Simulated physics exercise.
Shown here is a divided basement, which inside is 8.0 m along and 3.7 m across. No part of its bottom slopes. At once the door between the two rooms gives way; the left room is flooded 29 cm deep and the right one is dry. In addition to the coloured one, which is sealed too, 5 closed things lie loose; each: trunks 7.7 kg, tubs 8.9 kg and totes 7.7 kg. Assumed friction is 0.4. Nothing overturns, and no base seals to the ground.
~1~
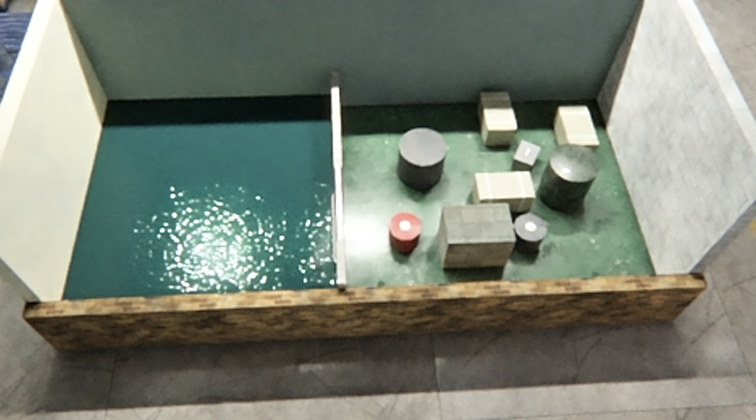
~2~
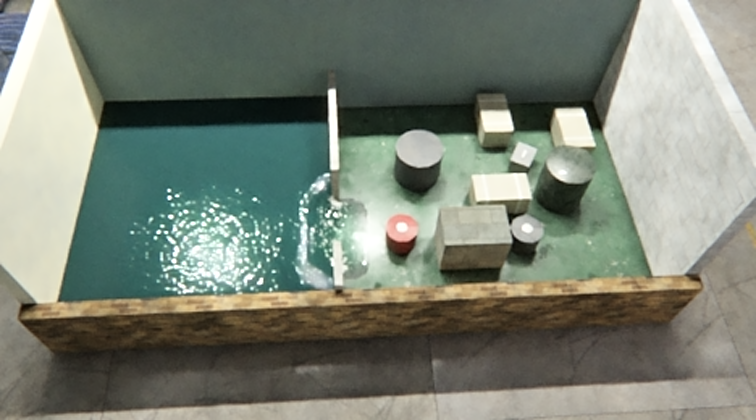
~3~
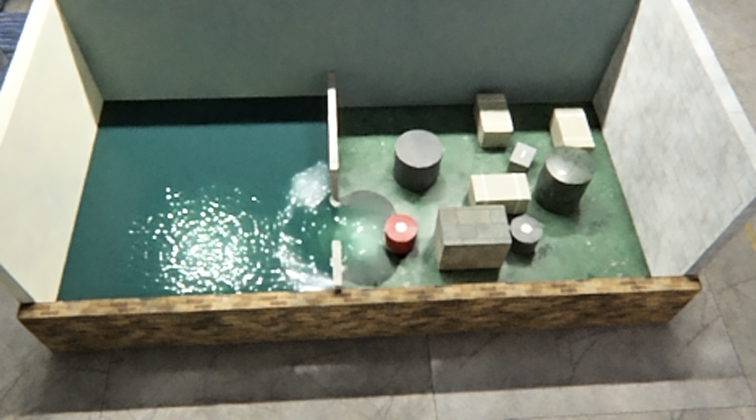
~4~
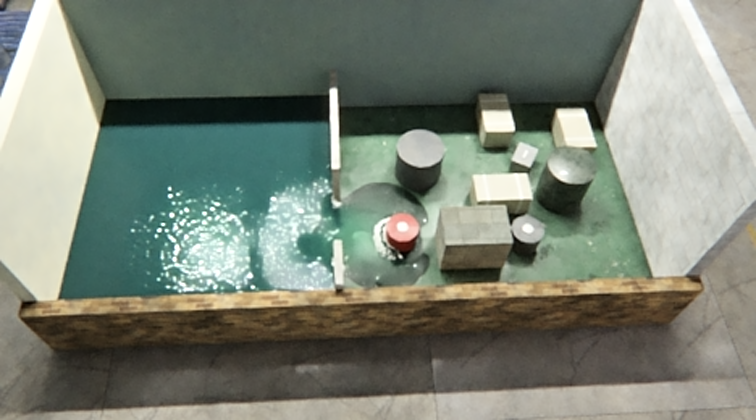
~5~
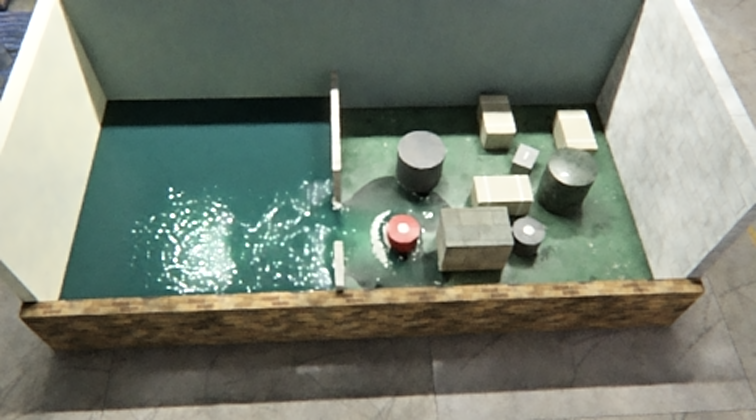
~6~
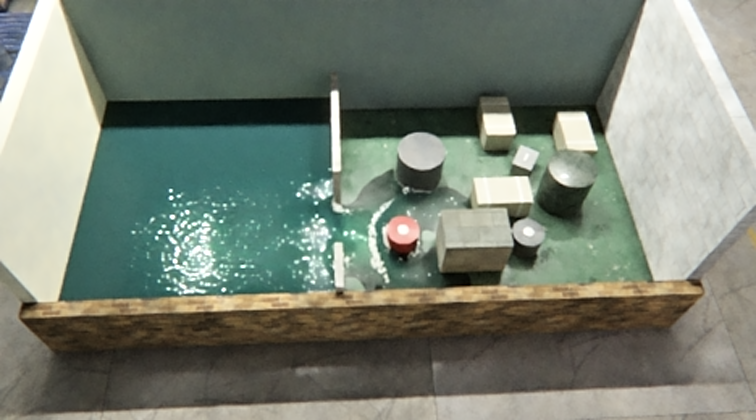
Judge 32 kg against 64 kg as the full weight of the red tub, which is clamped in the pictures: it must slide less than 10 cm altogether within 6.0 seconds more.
Outcome: Only heavy passes.
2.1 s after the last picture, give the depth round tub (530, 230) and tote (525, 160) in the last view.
I'd put it at 4 cm and 4 cm respectively.
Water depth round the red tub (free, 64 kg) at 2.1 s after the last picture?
About 10 cm.
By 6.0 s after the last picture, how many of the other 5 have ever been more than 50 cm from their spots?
I make that 3.
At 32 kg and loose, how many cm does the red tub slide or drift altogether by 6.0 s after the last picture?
Some 30 centimetres of travel in total.
Then, 0.4 s after the last picture the red tub would be 21 cm from its start with 32 kg and 0 cm from its start with 64 kg; 9 cm of water round it then.
Then, 2.1 s after the last picture the red tub would be 26 cm from its start with 32 kg and 0 cm from its start with 64 kg; 10 cm of water round it then.
Then, 3.9 s after the last picture the red tub would be 26 cm from its start with 32 kg and 0 cm from its start with 64 kg; 10 cm of water round it then.
Then, 6.0 s after the last picture the red tub would be 26 cm from its start with 32 kg and 0 cm from its start with 64 kg; 9 cm of water round it then.
